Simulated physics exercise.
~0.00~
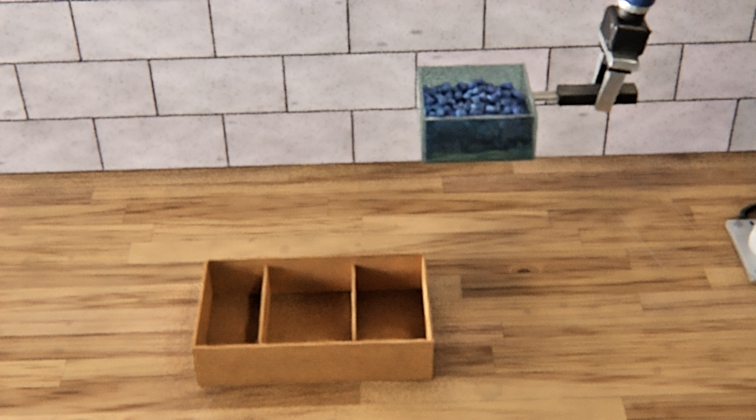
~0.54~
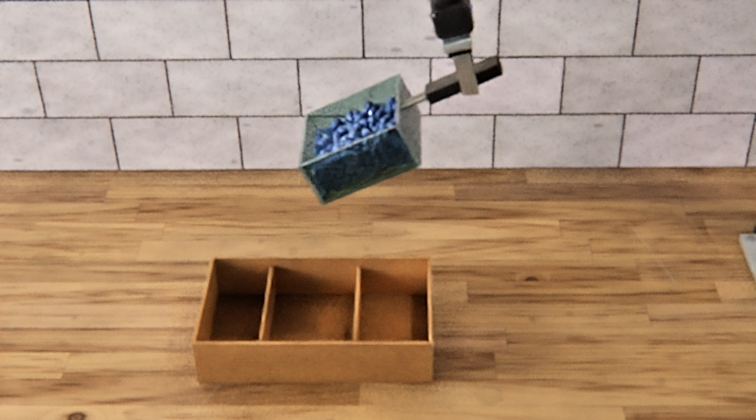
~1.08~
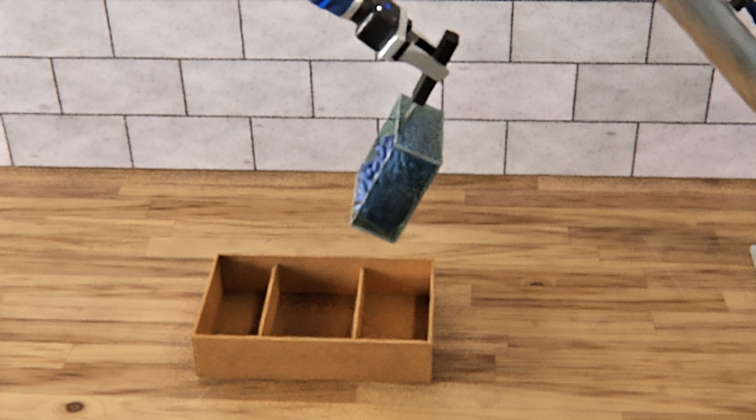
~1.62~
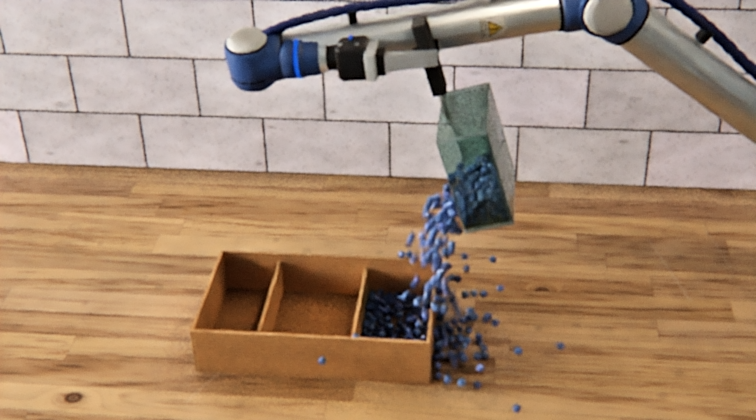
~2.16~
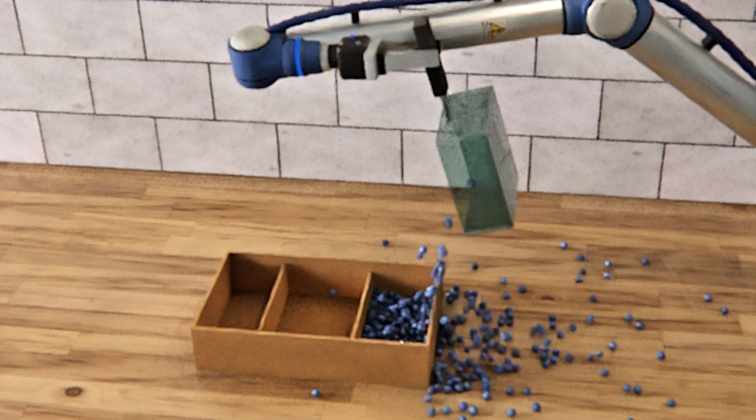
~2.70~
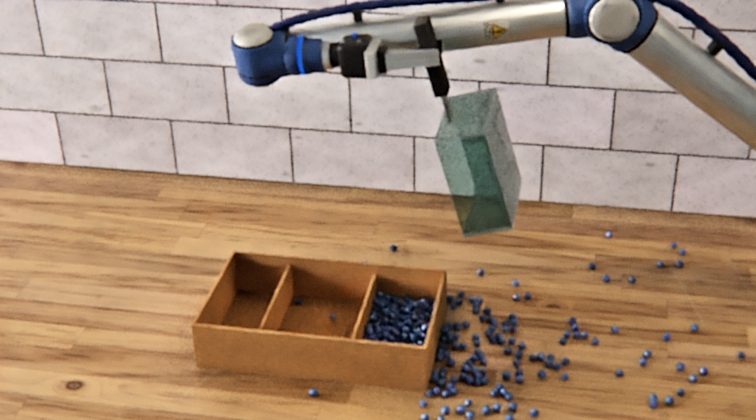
Robot arm tipping a clear box of blue beads over a divided brown crate, filling its right compartment and scattering many across the wooden table.
